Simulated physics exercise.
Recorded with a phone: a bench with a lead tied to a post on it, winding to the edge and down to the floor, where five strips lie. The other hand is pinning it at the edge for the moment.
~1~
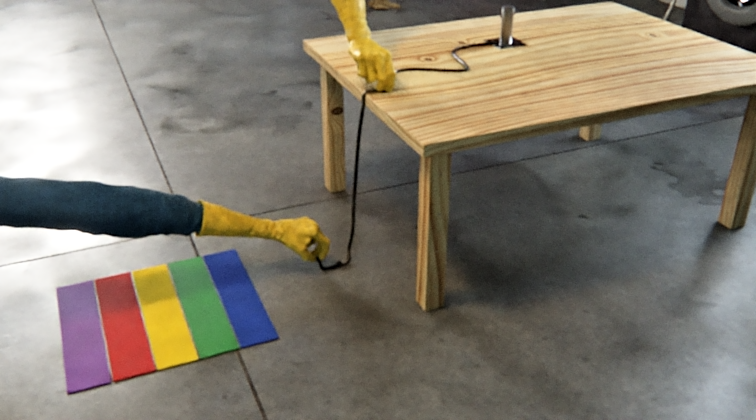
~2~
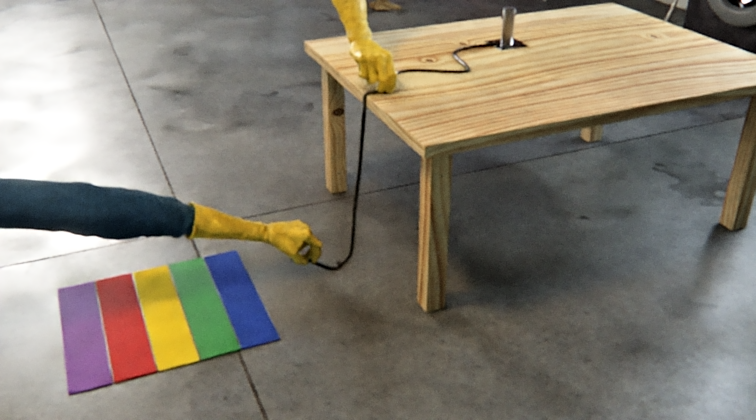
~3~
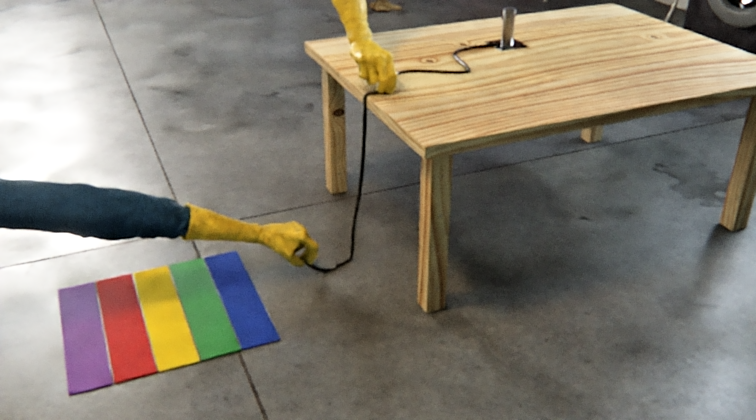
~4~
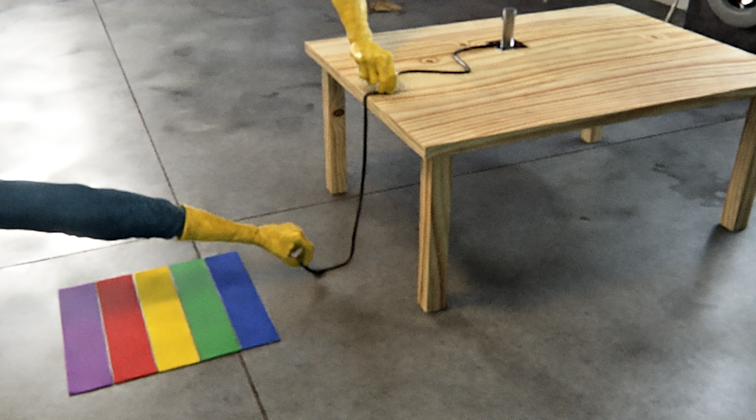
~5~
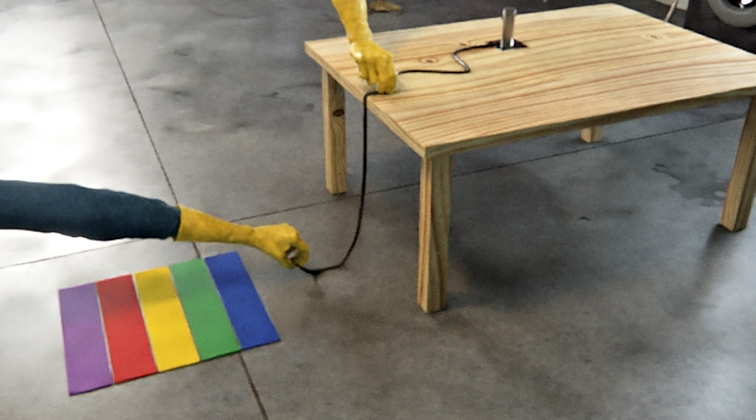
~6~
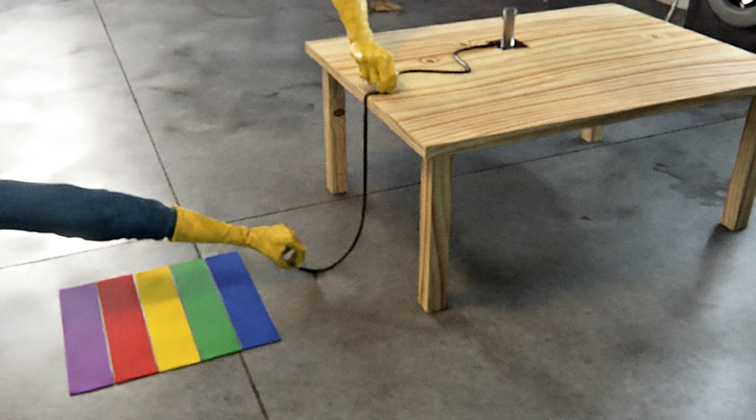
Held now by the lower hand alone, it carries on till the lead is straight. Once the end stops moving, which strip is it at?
It is at the red strip.
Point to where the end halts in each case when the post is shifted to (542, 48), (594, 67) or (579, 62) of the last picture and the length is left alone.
The places are (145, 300), (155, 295) and (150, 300).
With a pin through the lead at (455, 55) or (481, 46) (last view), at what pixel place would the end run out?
The two answers, in sequence: (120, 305) and (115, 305).
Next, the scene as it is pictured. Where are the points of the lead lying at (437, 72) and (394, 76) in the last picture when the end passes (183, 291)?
Result - first point (393, 75), second point (356, 92).
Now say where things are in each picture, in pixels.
End (318, 257); blue (252, 324); green (213, 334); yellow (172, 345); red (130, 355); purple (86, 366), in the first picture.
End (310, 261); lead through (468, 48) (468, 68) (398, 73) (365, 104) (359, 176) (352, 246), in the second picture.
End (306, 262), in the third picture.
End (302, 263); lead through (468, 49) (469, 69) (399, 73) (365, 104) (363, 177) (353, 247), in the fourth picture.
End (298, 264), in the fifth picture.
End (294, 265); lead through (468, 49) (469, 69) (399, 73) (366, 104) (365, 176) (352, 247), in the sixth picture.
Early on, end near (183, 291); over green.
Midway, end near (139, 301); over red.
At the end of the slack, end near (112, 307); over red. The red one.
